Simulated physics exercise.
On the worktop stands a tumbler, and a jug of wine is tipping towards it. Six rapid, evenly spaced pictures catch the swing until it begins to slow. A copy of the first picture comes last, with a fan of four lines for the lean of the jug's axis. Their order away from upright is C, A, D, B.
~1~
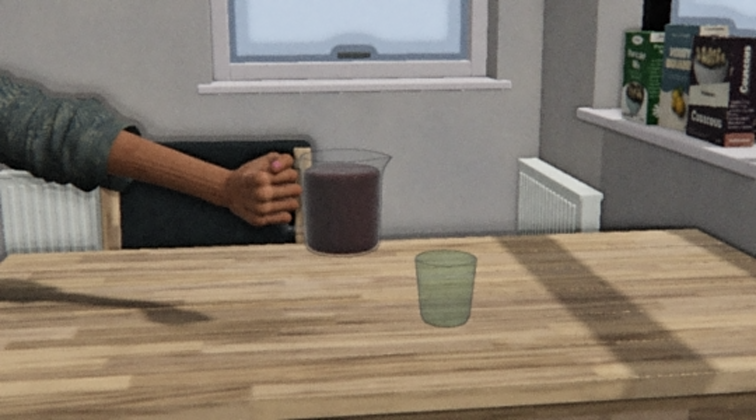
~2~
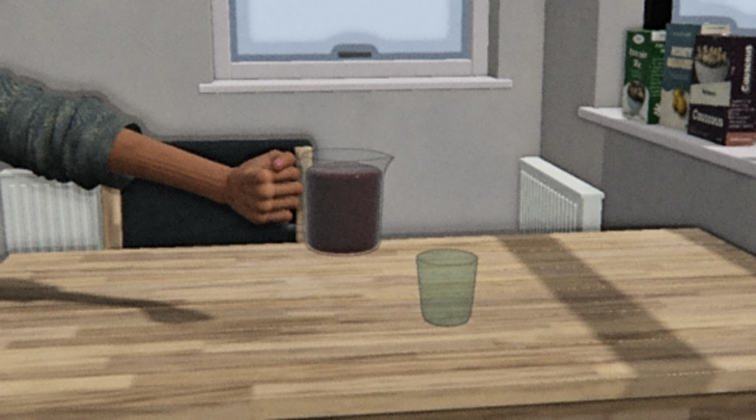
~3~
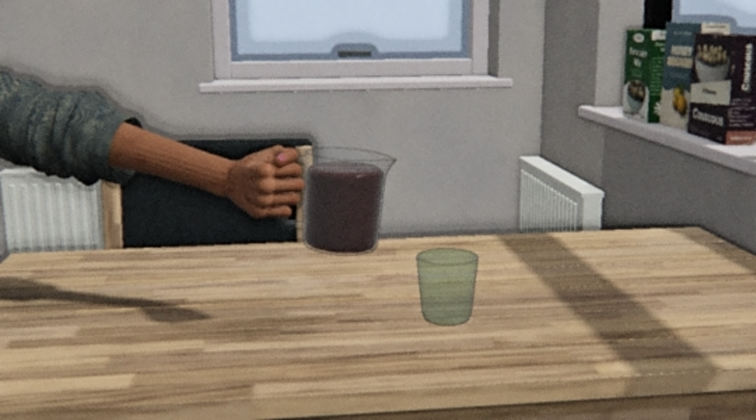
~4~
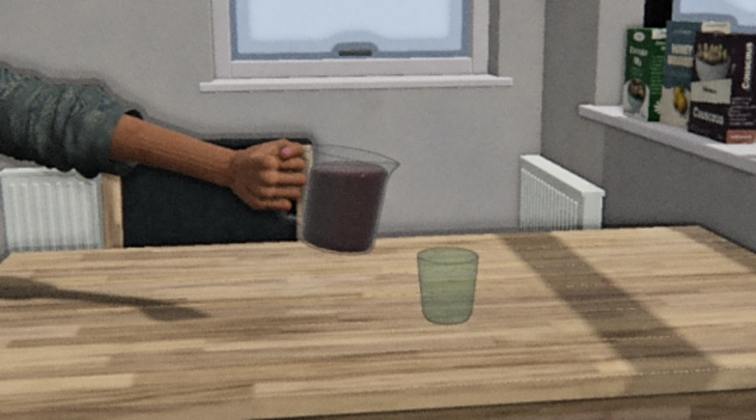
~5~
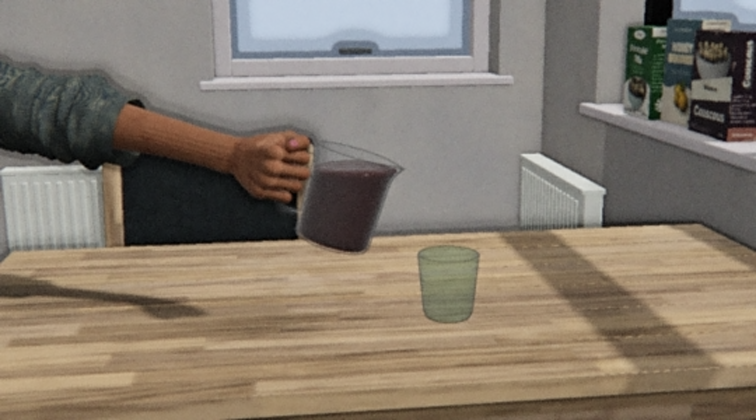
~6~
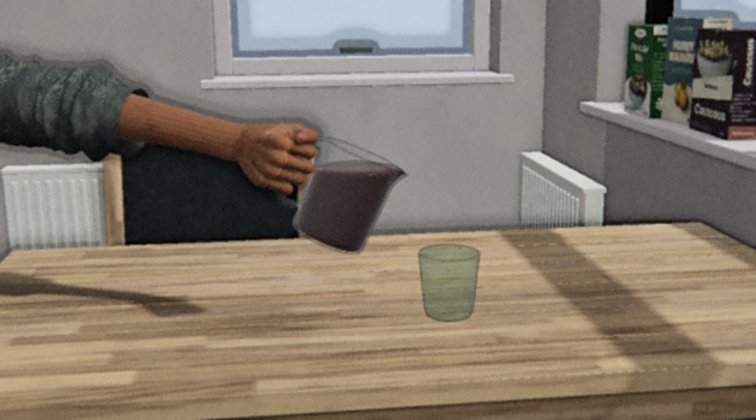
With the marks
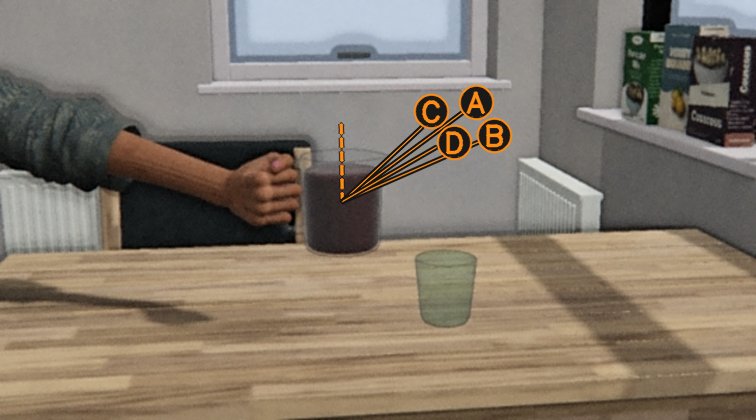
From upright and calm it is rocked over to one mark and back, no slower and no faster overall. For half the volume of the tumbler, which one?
The best line is C.
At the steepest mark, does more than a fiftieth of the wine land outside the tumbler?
Yes, it does.
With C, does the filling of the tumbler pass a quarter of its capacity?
Yes.
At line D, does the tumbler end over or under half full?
Over.
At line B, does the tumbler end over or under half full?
Over.
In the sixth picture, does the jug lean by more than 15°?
Yes.
On the marked copy, A at (463, 112); B at (479, 141); C at (422, 127); D at (436, 147).
Choosing A, the tumbler ends with about 67 % of what it can hold.
Choosing B, the tumbler ends with about 83 % of what it can hold; 13 % of the wine is spilt.
Choosing C, the tumbler ends with about 51 % of what it can hold.
Choosing D, the tumbler ends with about 77 % of what it can hold; 6 % of the wine is spilt.
